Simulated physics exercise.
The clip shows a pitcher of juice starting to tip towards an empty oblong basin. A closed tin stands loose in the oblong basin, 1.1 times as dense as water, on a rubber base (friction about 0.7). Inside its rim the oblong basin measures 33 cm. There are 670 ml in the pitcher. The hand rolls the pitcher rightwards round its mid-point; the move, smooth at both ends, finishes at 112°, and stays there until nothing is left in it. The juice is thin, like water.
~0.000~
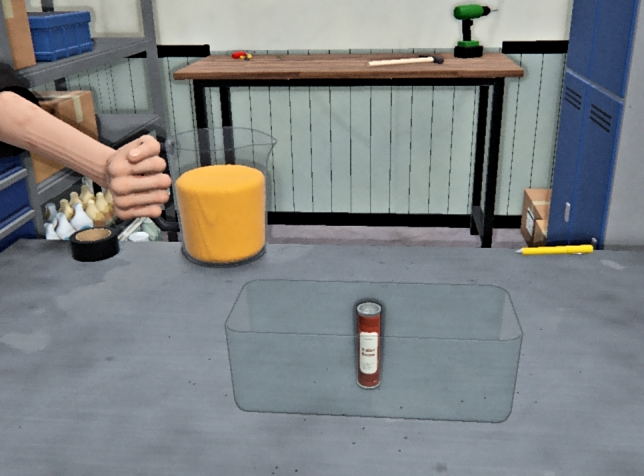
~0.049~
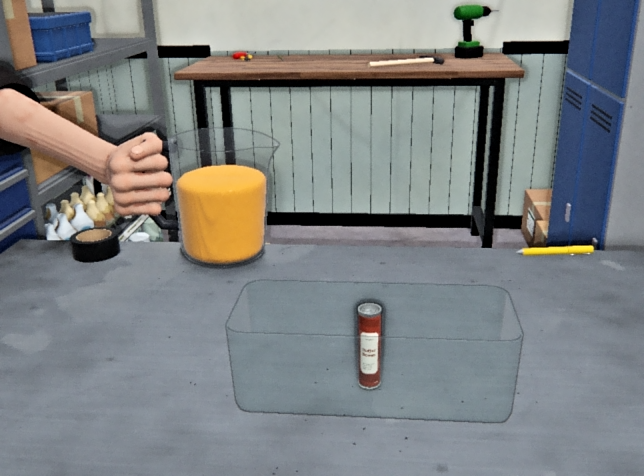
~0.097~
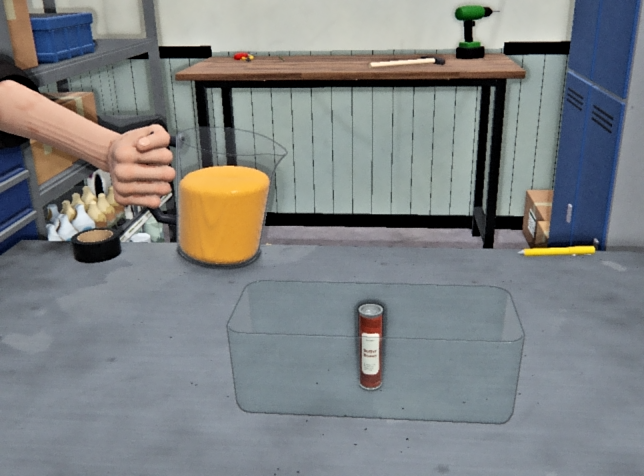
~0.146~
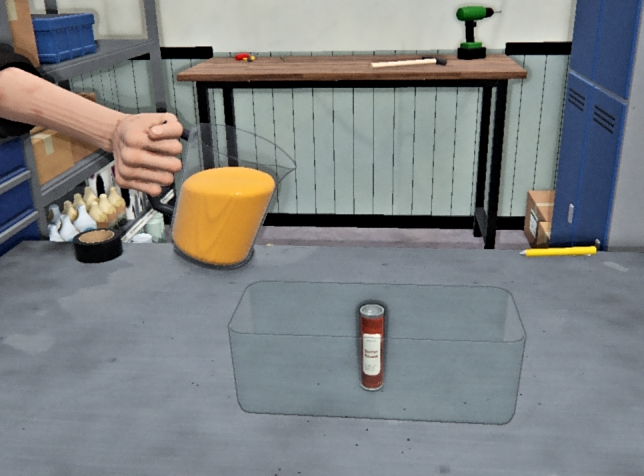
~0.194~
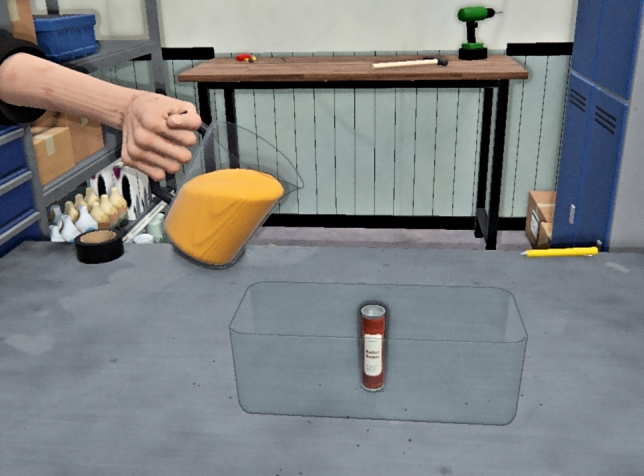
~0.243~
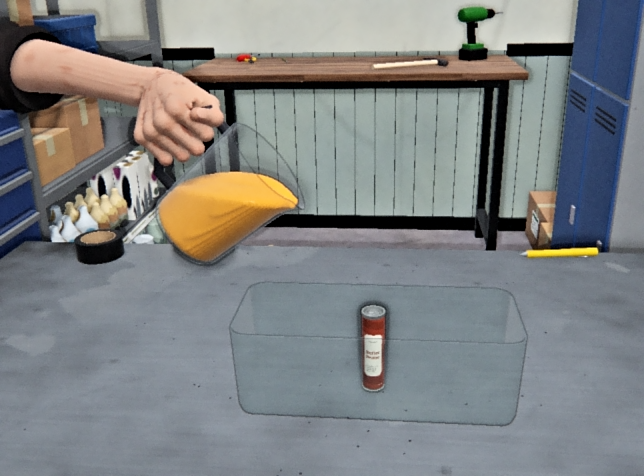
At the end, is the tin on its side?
The tin stays up.
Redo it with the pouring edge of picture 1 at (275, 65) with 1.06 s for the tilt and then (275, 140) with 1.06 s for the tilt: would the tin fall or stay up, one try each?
First it falls; then it topples.
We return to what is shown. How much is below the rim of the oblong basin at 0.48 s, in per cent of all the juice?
About 20 per cent.
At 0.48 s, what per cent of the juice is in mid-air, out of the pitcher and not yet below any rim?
Some 26 per cent.
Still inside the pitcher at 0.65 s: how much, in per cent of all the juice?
Near 10 in a hundred.
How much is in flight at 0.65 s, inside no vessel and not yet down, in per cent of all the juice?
About 14 per cent.
After 0.48 s the tilt is 110° and 53 per cent is still to pour; the tin stands where it began.
After 0.65 s the tilt is 112° and 11 per cent is still to pour; the tin stands where it began.
After 0.83 s the tilt is 112° and 1 per cent is still to pour; the tin stands 1 cm from where it began.
After 1.02 s the tilt is 112° and 0 per cent is still to pour; the tin stands 1 cm from where it began.
In the end the tin stands 1 cm from where it began.
